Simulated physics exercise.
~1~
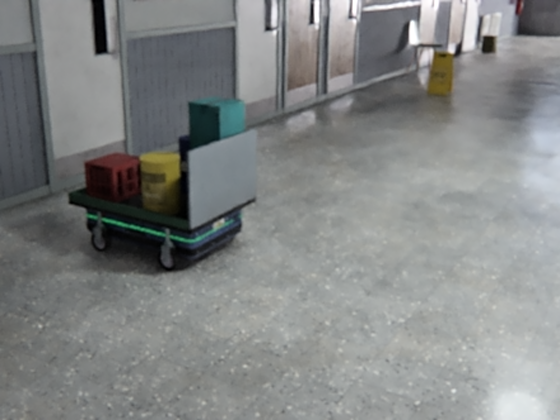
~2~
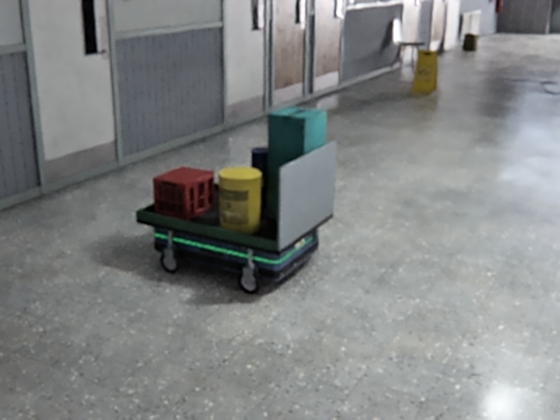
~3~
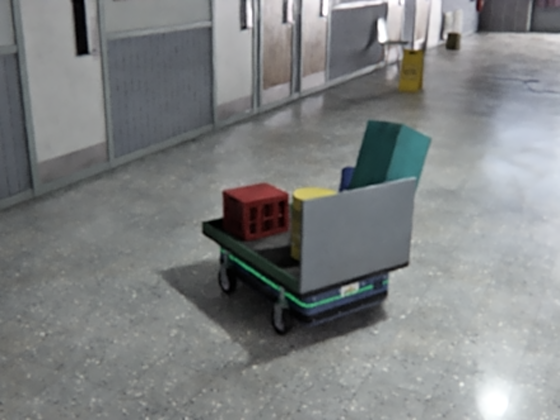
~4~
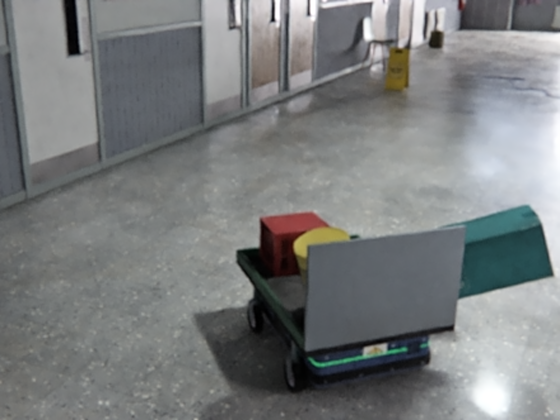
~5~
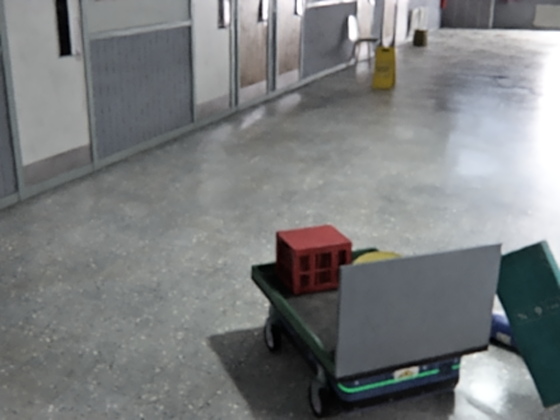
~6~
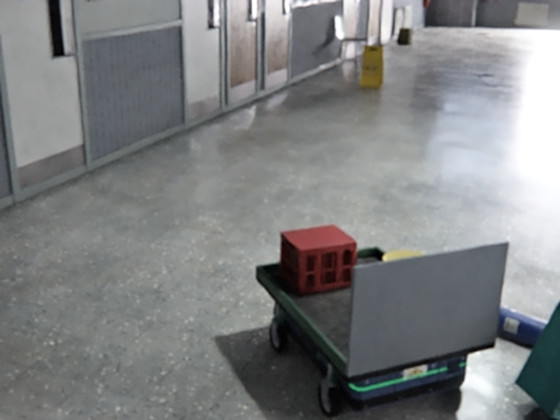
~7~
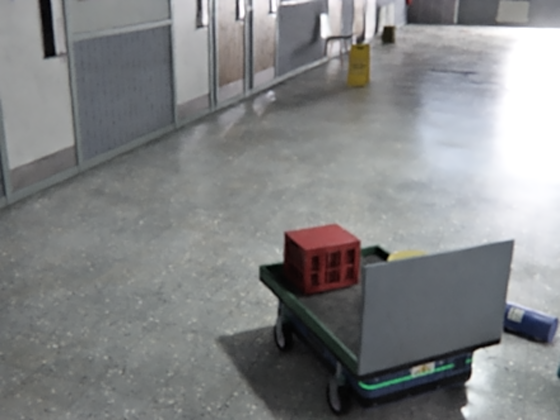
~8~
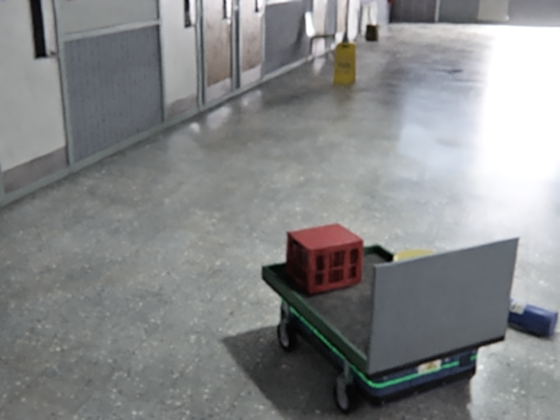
Robot cart curving right along a corridor and stopping, its turquoise box and blue canister toppling off while the red crate stays aboard.
